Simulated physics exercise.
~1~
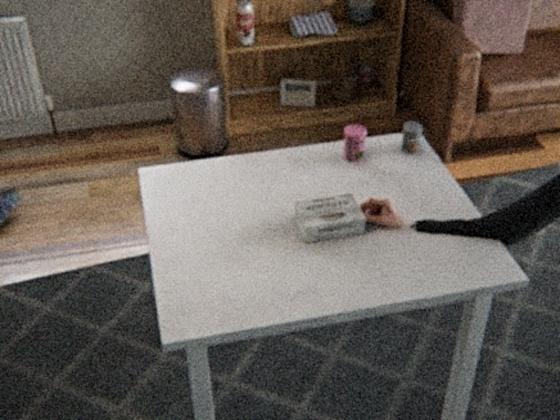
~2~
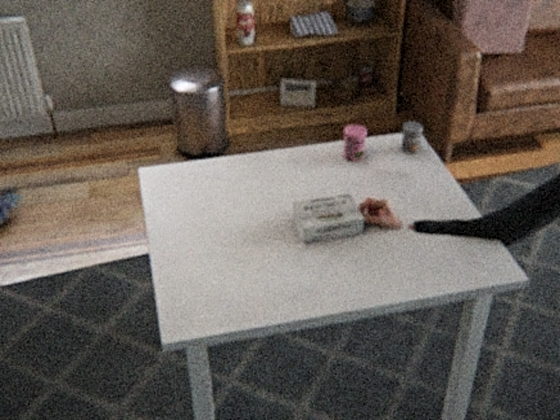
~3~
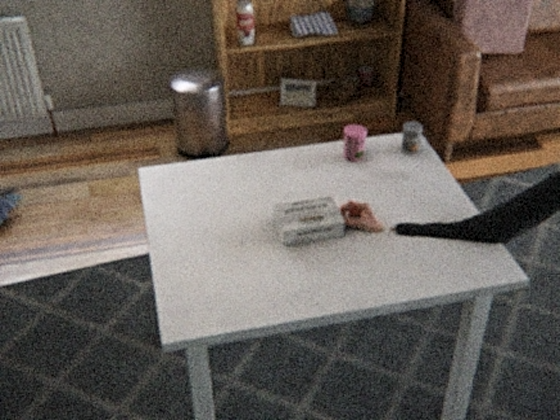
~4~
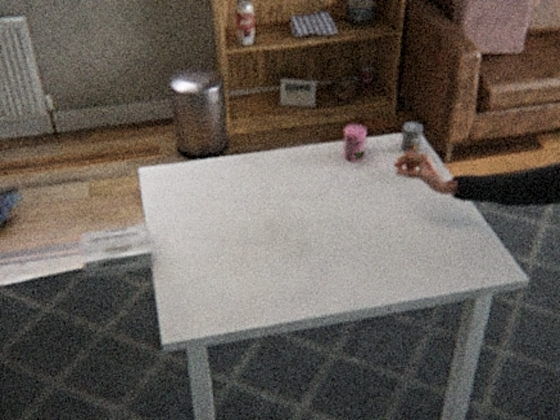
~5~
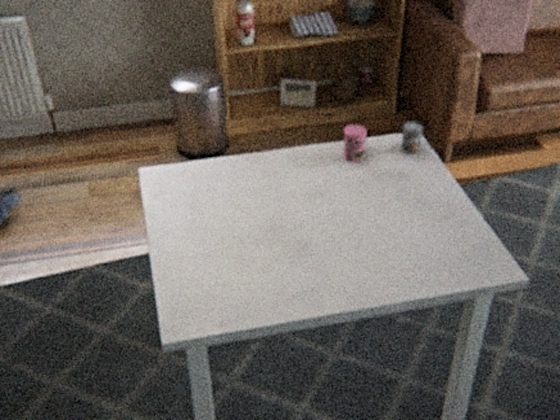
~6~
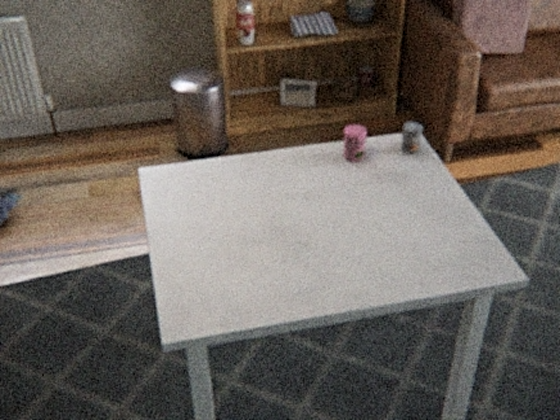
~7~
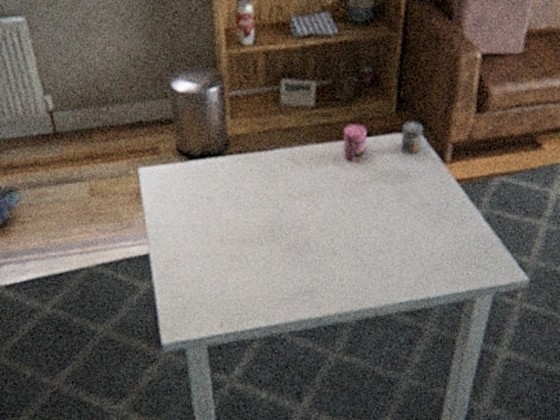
A white packet is pushed left by a hand, slides off the table and disappears.
